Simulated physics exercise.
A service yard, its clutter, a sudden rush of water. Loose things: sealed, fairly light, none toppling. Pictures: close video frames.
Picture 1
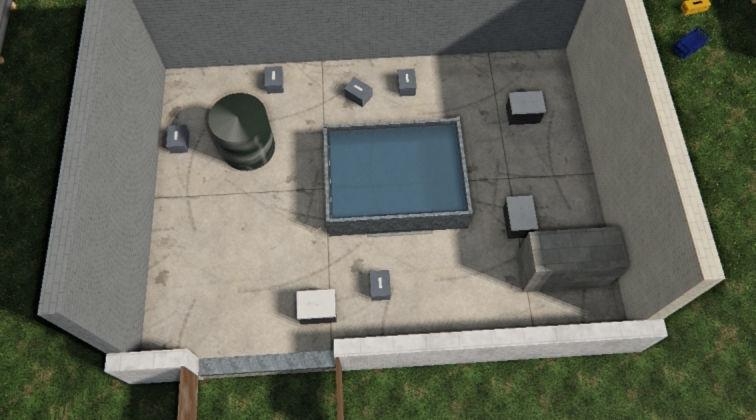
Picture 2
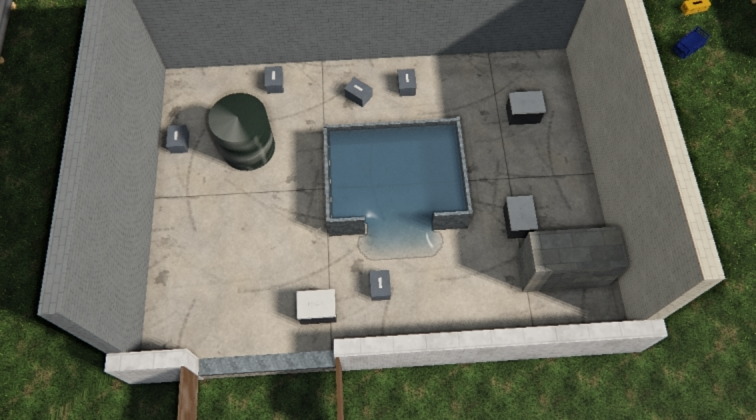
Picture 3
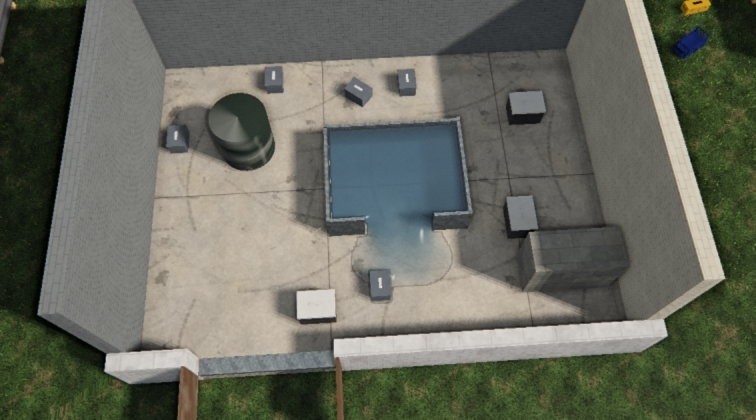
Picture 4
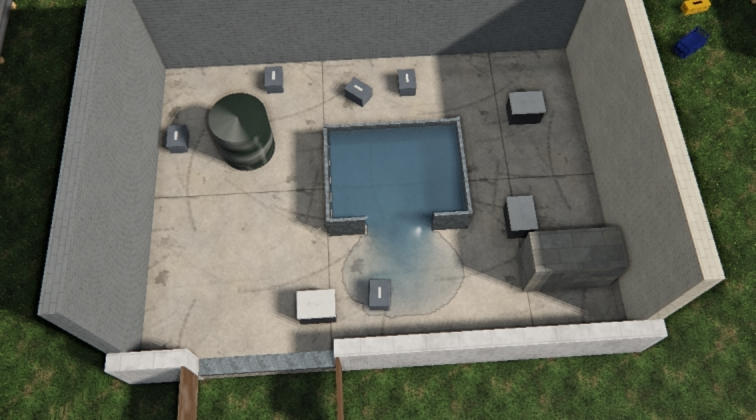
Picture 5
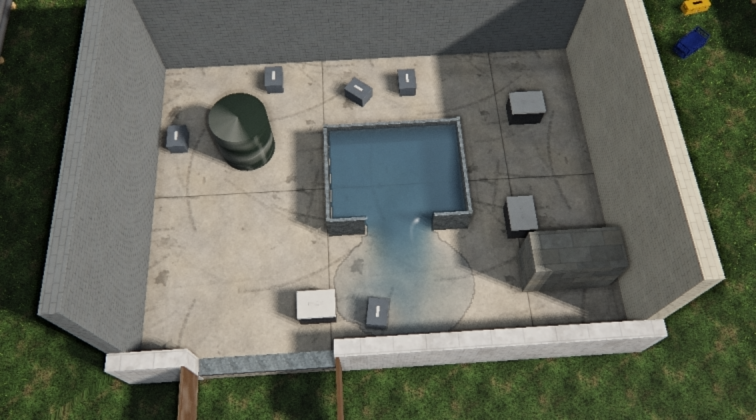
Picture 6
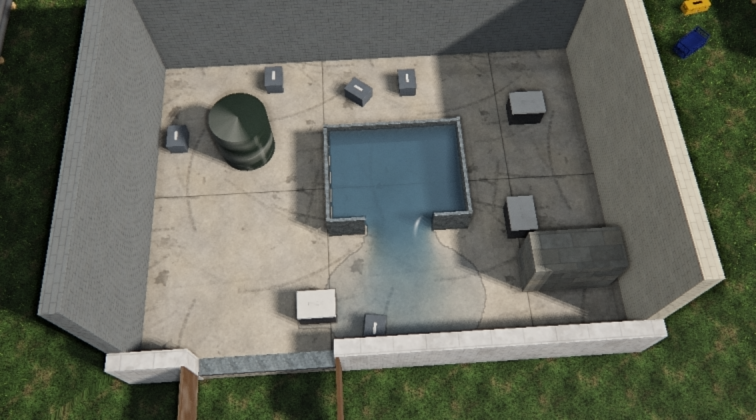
Water pouring through a gap in a raised pool's near wall, spreading over concrete and pushing one small grey box toward the low front wall.
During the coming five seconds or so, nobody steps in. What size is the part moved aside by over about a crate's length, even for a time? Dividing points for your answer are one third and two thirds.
Answer: A share under one third.
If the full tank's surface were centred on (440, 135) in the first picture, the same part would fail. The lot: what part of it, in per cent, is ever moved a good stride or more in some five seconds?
Near 20 in a hundred.
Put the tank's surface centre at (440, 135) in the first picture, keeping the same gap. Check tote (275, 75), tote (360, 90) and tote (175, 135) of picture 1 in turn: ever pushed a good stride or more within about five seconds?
Taking them in order, fell short, fell short, fell short.
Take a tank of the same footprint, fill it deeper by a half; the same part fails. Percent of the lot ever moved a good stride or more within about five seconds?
Close to 40 %.
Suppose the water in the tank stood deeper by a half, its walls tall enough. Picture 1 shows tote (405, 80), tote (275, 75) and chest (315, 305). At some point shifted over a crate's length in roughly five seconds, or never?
Order as given: Not past it; not past it; displaced that much.
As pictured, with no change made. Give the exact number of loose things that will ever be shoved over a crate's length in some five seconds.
The count is 2.
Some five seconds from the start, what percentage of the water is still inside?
90 in a hundred.
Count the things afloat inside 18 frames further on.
Number: 0.
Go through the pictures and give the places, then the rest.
In the first picture, a tote at (380, 283), on the bottom; a chest at (522, 212) rests on the ground; 0 of 8 have shifted.
In the second picture, a tote at (380, 283), on the bottom; a chest at (522, 212) rests on the ground; 0 of 8 have shifted.
In the third picture, a tote at (380, 283) rests on the ground; a chest at (522, 212), on the bottom; 0 of 8 have shifted.
In the fourth picture, a tote at (380, 293), on the bottom, close to its start; a chest at (522, 212) rests on the ground; 1 of 8 have shifted.
In the fifth picture, a tote at (378, 311) rests on the ground, a stride from its start; a chest at (522, 212) rests on the ground; 1 of 8 have shifted.
In the sixth picture, a tote at (375, 329), on the bottom, a stride from its start; a chest at (522, 212), on the bottom; 1 of 8 have shifted.
A moment on, 1 of 8 are well off their spots; 1 afloat.
Next, 1 of 8 are well off their spots; 1 afloat.
Later, 2 of 8 are well off their spots; 0 afloat.
In the end, 2 of 8 are well off their spots, and 2 have been at some point; 0 afloat.
